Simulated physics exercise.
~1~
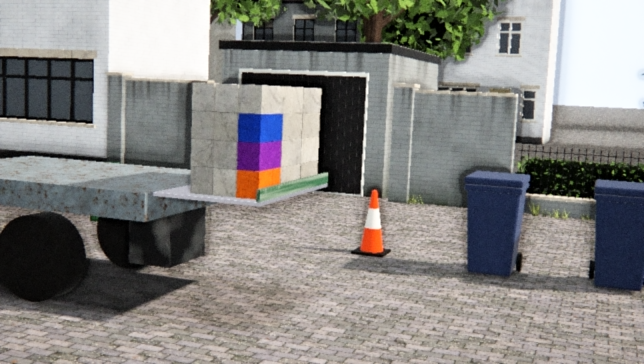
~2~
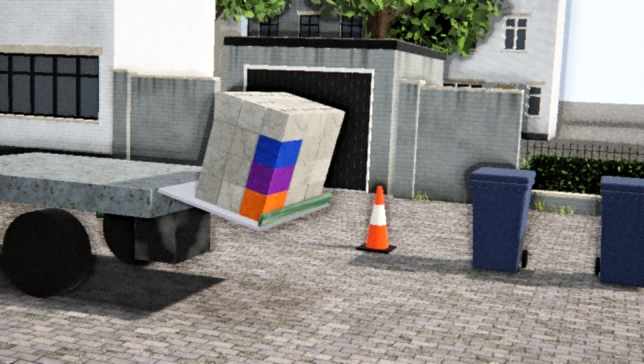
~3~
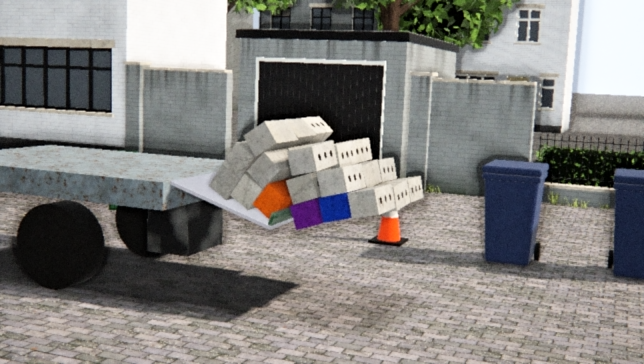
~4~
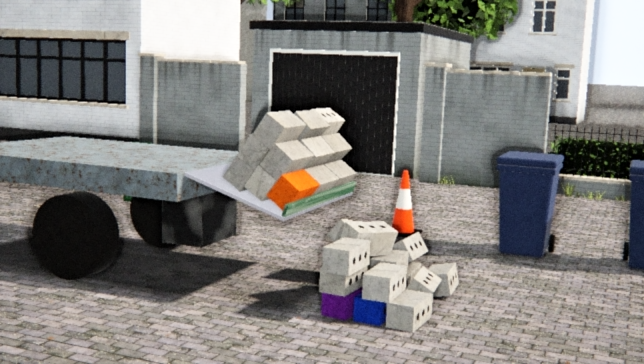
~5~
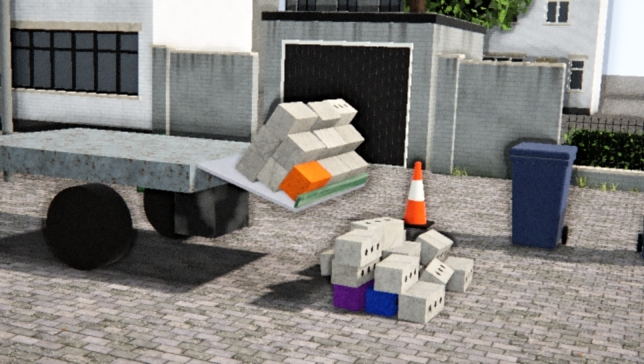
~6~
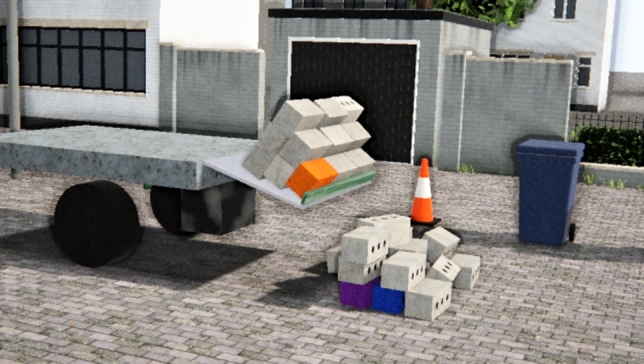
The footage shows a stack of pale concrete blocks, with blue, purple and orange ones, on a flap behind a flat-bed. The flap tilts down and many blocks topple off, leaving purple and blue on the paving near a traffic cone, while orange stays aboard, leaning among the remaining blocks.
